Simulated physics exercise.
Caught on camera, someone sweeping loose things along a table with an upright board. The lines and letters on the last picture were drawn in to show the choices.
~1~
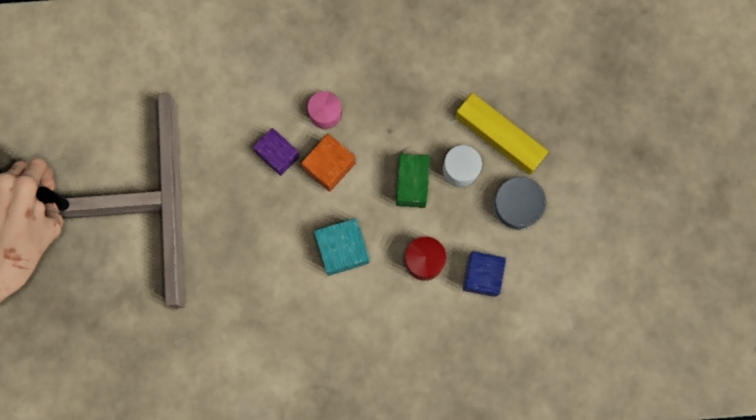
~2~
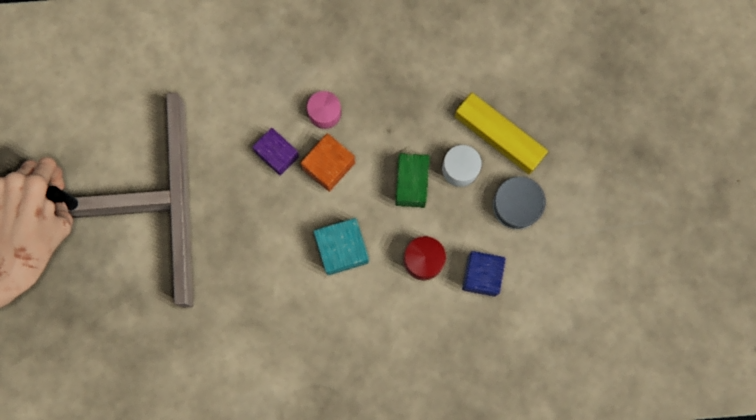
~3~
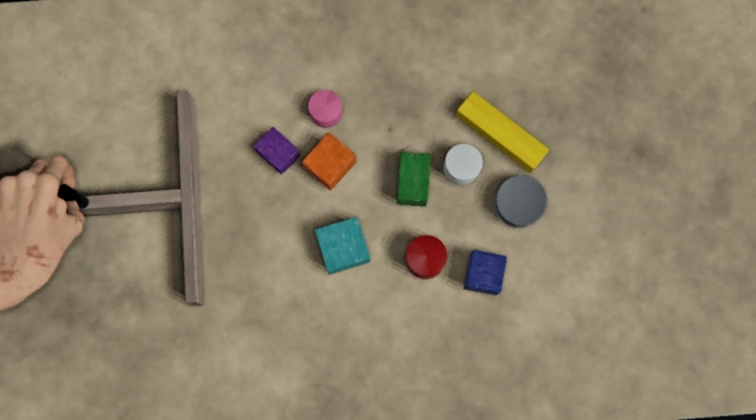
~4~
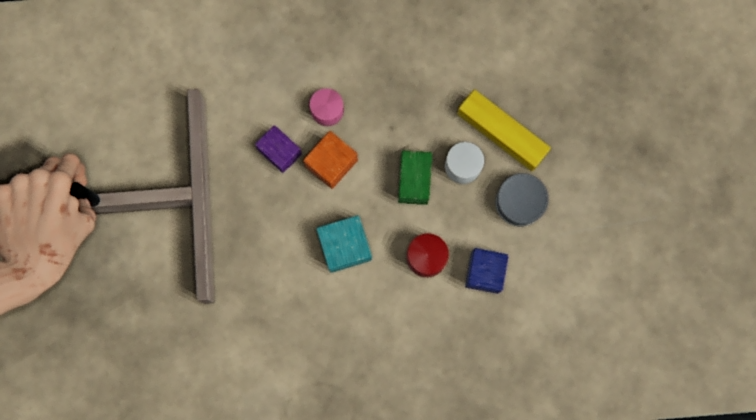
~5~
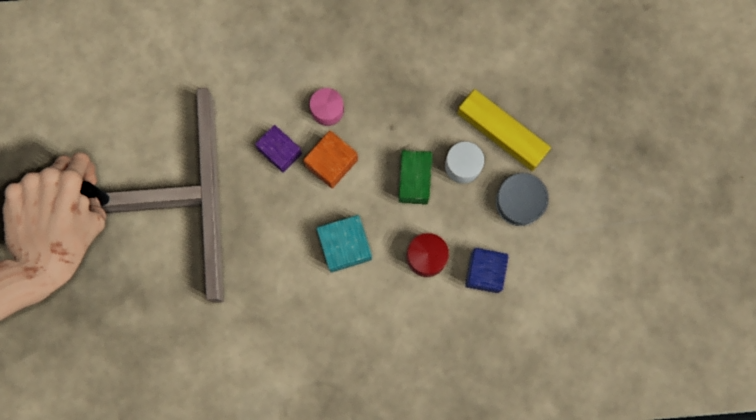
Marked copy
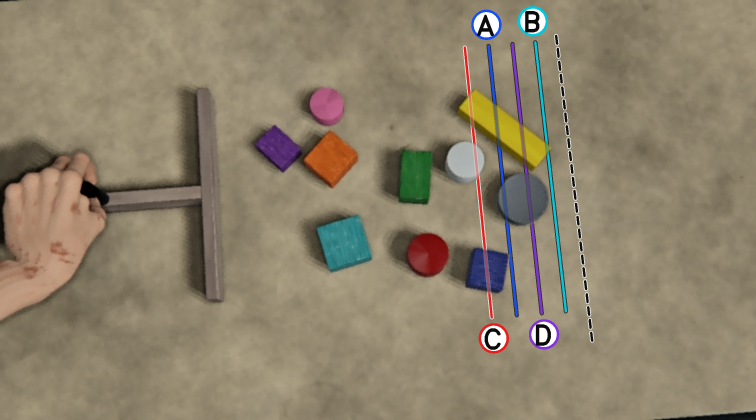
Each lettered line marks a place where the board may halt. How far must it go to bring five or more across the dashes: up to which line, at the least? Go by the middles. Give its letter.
Stop at D.
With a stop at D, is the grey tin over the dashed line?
Yes.
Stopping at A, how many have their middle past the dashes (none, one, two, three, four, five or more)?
It has three across.
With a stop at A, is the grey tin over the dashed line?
Yes.
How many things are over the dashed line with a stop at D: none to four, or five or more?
It has five or more across.
On the copy, A at (502, 177); B at (550, 173); C at (478, 179); D at (527, 175); the dashed line at (573, 182).
On D. First, board (322, 182); grey tin (522, 200); yellow stick (503, 131); none across.
Then, board (438, 174); grey tin (538, 204); white tin (530, 157); none across.
Finally, board (528, 167); grey tin (622, 203); white tin (616, 153); five across.
By contrast, A gets only three across; B gets five across, but is farther than needed; C gets none across.
